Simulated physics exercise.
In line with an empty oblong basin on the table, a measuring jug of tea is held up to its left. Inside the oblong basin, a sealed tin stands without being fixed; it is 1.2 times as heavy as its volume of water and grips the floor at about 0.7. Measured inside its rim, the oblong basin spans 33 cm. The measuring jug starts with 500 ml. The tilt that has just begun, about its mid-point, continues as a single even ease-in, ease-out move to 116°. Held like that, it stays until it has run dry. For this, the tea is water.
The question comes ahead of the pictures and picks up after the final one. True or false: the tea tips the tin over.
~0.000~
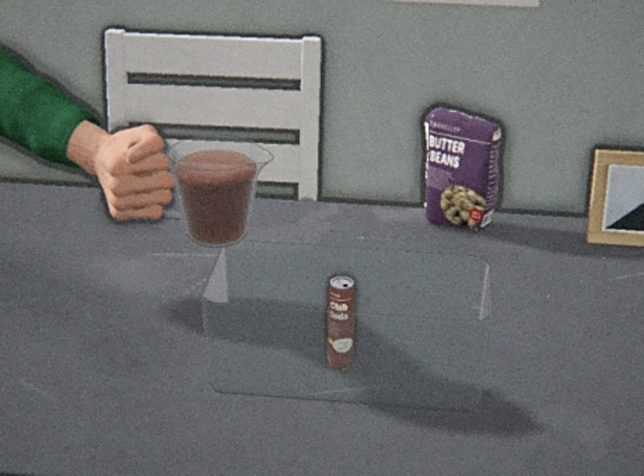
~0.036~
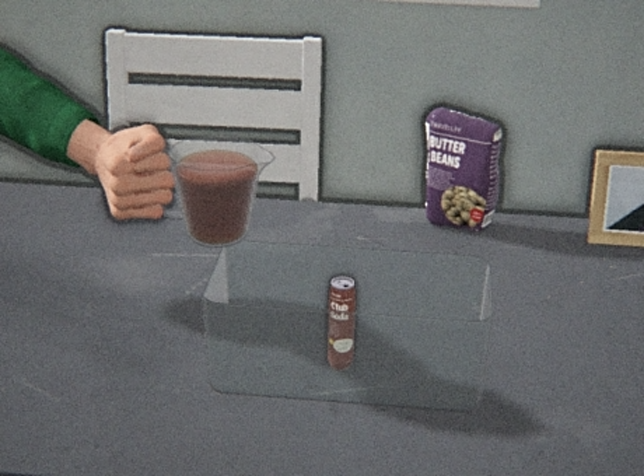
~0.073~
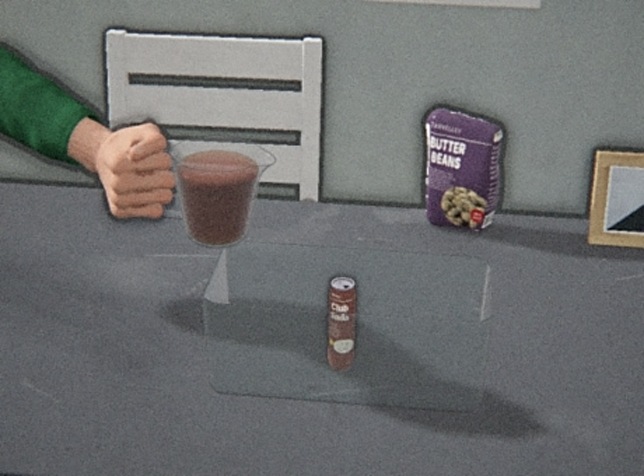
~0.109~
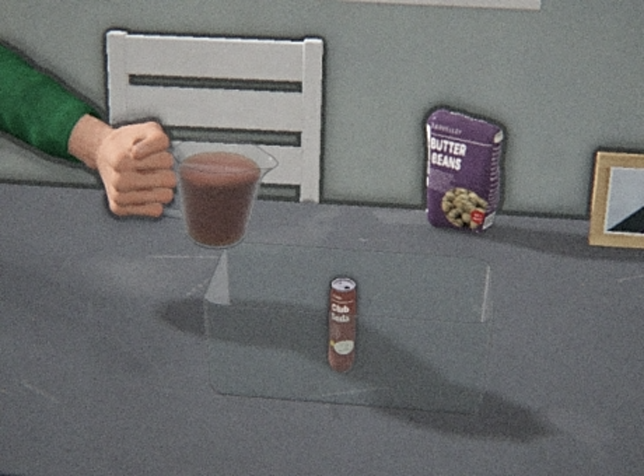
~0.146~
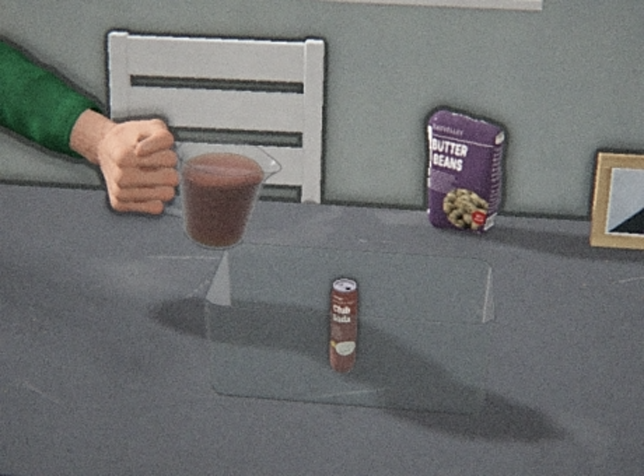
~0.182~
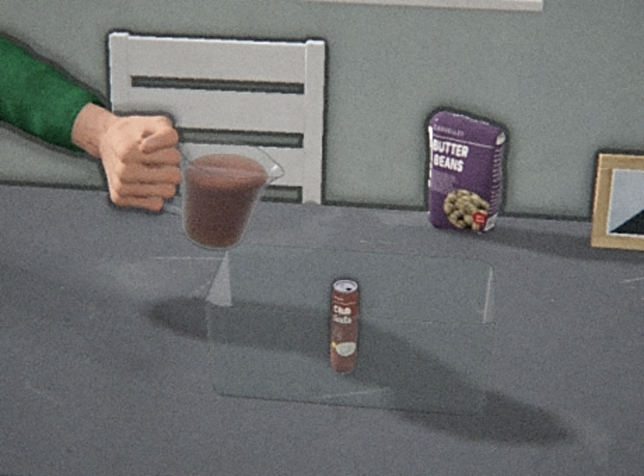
False.
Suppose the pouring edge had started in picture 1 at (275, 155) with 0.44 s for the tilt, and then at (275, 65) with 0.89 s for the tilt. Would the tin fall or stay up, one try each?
First it tips over; then it tips over.
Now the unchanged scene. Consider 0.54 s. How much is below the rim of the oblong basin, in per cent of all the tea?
Near 14 in a hundred.
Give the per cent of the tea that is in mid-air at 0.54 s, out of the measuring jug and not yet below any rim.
Around 22 percent.
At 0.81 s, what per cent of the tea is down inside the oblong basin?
About 88 per cent.
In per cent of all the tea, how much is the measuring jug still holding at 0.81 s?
Close to 7 in a hundred.
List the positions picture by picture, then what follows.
In the first frame, it leans 0°; its right rim is at (274, 157); the tea meets the walls at (176, 161) and (259, 166); the oblong basin's rim runs from (213, 270) to (490, 289); the tin's top is at (342, 286).
In the second frame, it leans 0°; its right rim is at (275, 158); the tea meets the walls at (177, 161) and (259, 166).
In the third frame, it leans 2°; its right rim is at (276, 160); the tea meets the walls at (178, 161) and (260, 168).
In the fourth frame, it leans 4°; its right rim is at (278, 164); the tea meets the walls at (179, 161) and (262, 170).
In the fifth frame, it leans 8°; its right rim is at (282, 168); the tea meets the walls at (183, 162) and (266, 171).
In the sixth frame, it leans 12°; its right rim is at (285, 173); the tea meets the walls at (185, 164) and (270, 173).
By 0.54 s the tilt is 78° and 64 per cent is still to pour; the tin stands where it began.
By 0.81 s the tilt is 114° and 7 per cent is still to pour; the tin stands where it began.
By 1.09 s the tilt is 116° and 0 per cent is still to pour; the tin stands where it began.
By 1.39 s the tilt is 116° and 0 per cent is still to pour; the tin stands where it began.
At rest the tin stands where it began.
